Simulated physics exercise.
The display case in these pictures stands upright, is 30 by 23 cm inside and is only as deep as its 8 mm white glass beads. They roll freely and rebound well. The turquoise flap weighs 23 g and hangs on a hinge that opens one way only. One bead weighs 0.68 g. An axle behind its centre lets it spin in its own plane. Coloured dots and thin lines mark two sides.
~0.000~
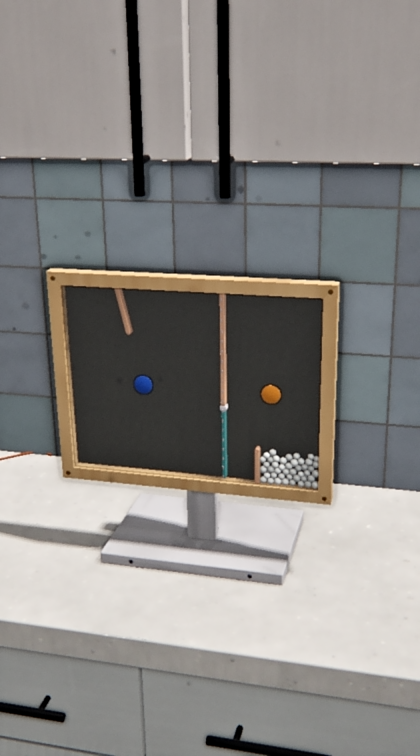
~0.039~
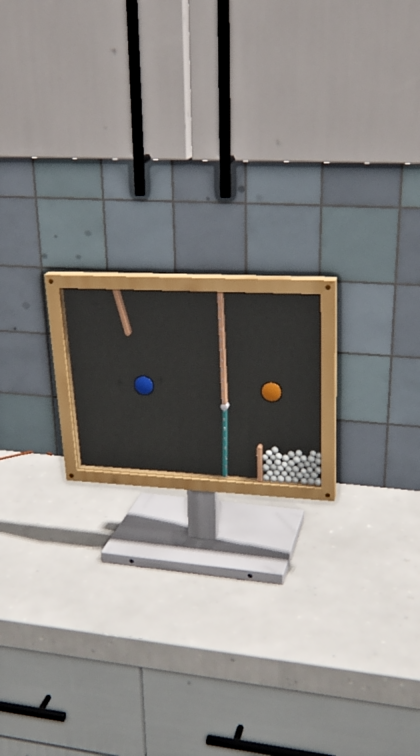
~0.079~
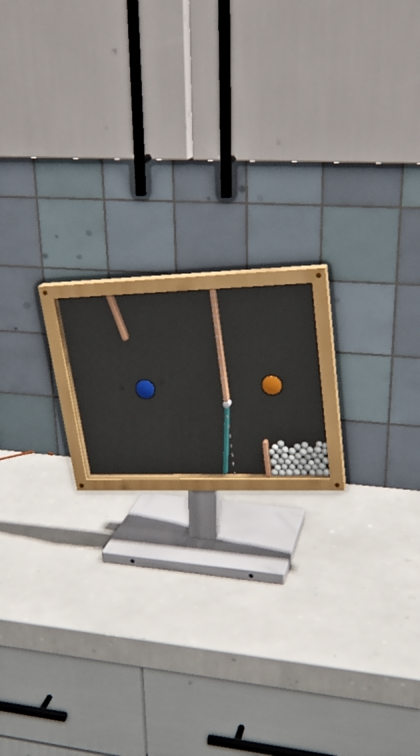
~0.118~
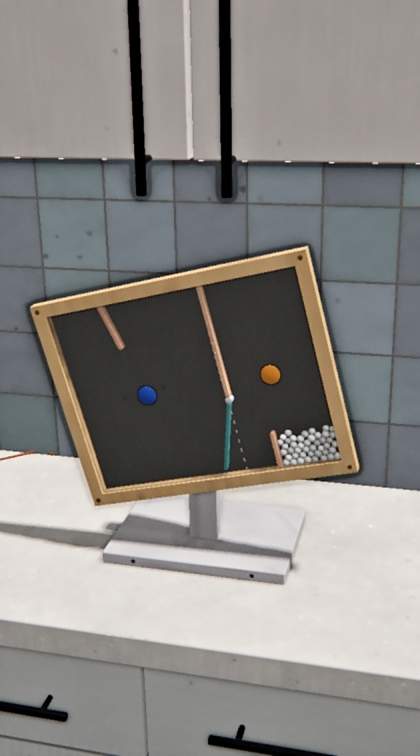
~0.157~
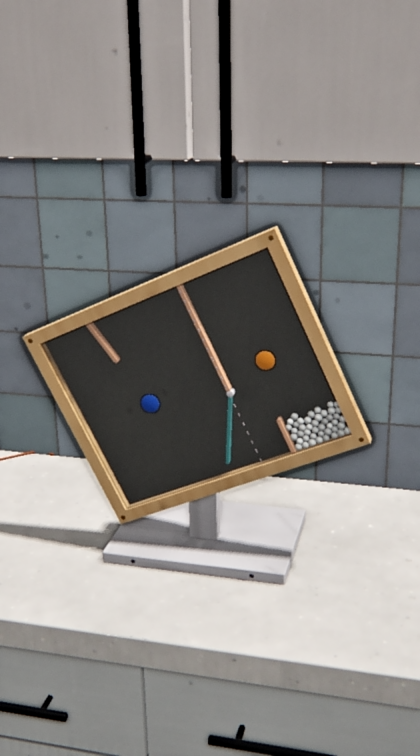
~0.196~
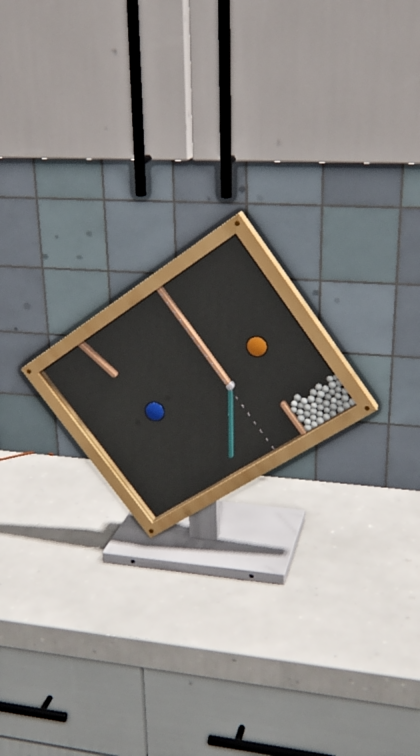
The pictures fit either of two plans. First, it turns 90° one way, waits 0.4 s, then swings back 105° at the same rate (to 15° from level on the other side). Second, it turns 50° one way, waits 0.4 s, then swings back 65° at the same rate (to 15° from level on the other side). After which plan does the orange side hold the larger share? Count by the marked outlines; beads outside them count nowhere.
Take plan two.
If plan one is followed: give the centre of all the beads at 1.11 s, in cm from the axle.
About 2 cm left and 8 cm below.
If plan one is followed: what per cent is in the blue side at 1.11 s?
About 60 per cent.
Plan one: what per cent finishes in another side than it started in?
Roughly 60 per cent.
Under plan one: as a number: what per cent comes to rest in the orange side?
About 40 per cent.
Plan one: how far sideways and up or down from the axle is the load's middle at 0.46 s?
Some 7 cm right and 10 cm above.
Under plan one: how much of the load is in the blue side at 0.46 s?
About 0 per cent.
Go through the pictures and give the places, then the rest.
The first frame shows level; about 40 beads; load centre (289, 470); top bead (311, 457); turquoise flap (224, 407); orange (271, 395), blue (143, 385).
The second frame shows turned 2° anticlockwise; load centre (292, 467); top bead (313, 454).
The third frame shows turned 6° anticlockwise; load centre (299, 460); top bead (319, 444); wall ends (227, 399), (126, 338), (265, 443).
The fourth frame shows turned 14° anticlockwise; load centre (309, 447); top bead (326, 428); turquoise flap (230, 399) tilted 3°.
The fifth frame shows turned 25° anticlockwise; load centre (317, 426); top bead (337, 404).
The sixth frame shows turned 36° anticlockwise; load centre (322, 403); top bead (336, 377); turquoise flap (230, 386); orange (257, 347), blue (155, 411).
Plan one. After 0.46 s, it stands 90° anticlockwise; the beads' middle is 7 cm right of and 10 cm above the centre; orange 100 %; turquoise flap open 73°.
After 1.11 s, it stands 38° anticlockwise; the beads' middle is 2 cm left of and 8 cm below the centre; orange 40 %, blue 60 %; turquoise flap open 52°.
After 1.36 s, it stands 15° clockwise; the beads' middle is 7 cm left of and 8 cm below the centre; orange 30 %, blue 70 %; turquoise flap open 19°.
All still by 2.2 s, it stands 15° clockwise; orange 40 %, blue 60 %; turquoise flap shut.
Plan two would end with orange 85 %, blue 15 %.
